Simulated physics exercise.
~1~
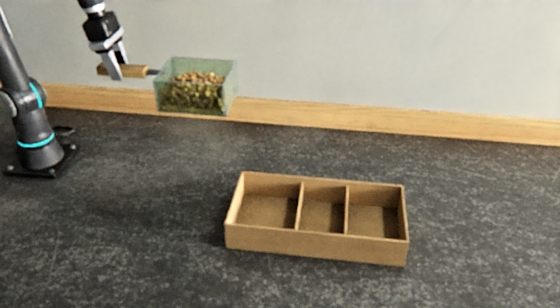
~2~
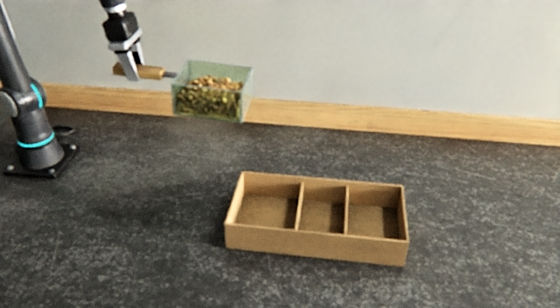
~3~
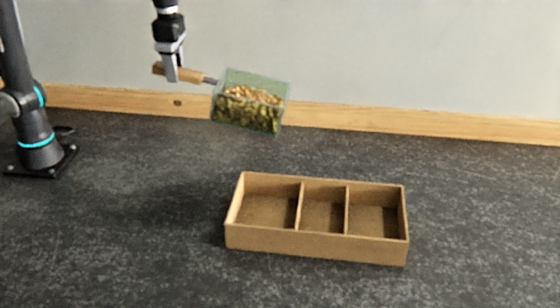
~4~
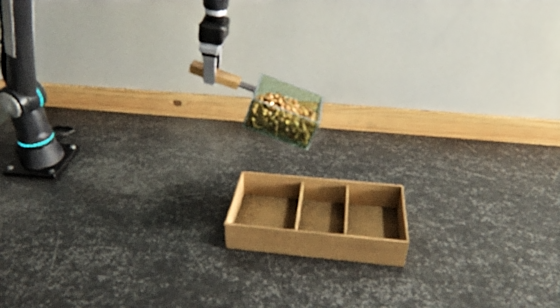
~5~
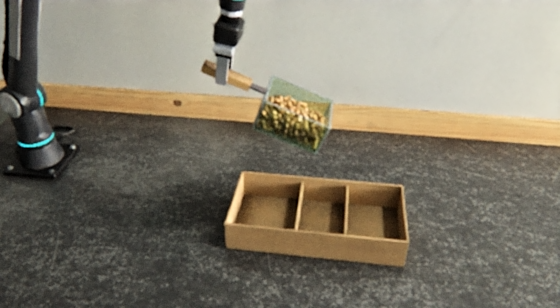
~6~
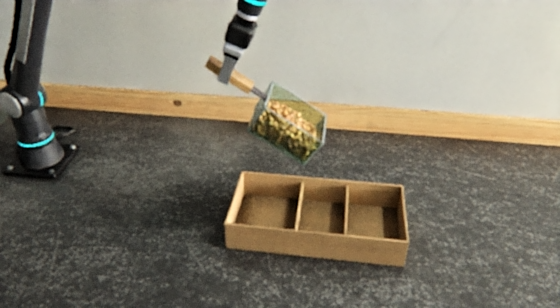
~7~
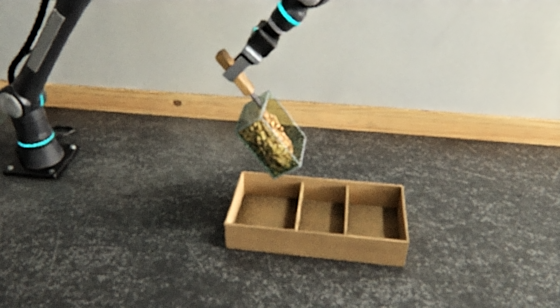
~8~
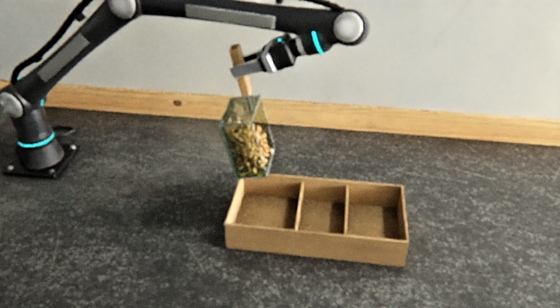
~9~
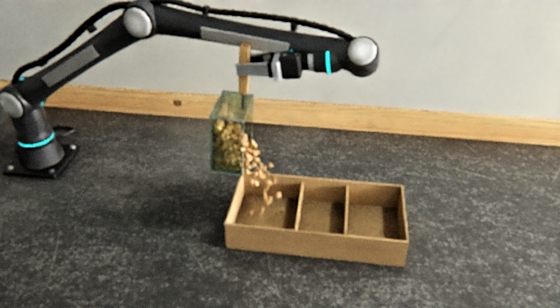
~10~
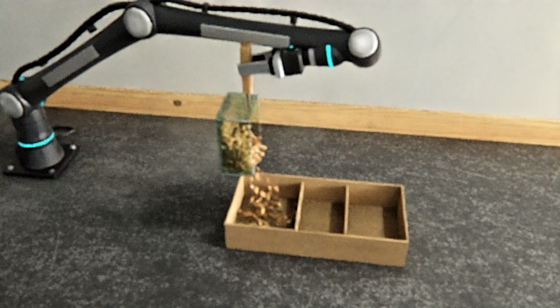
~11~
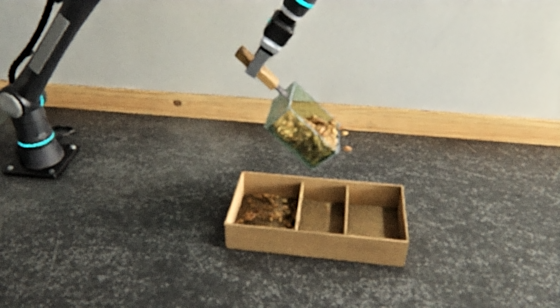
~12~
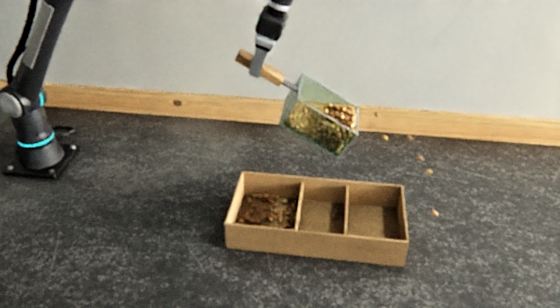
A robot arm carried a clear box of dried beans rightward by its handle, tipped it steeply and spilled some into the left section of a divided tray, then swung it right and partly levelled it, still well filled, as a few stray beans flew off.
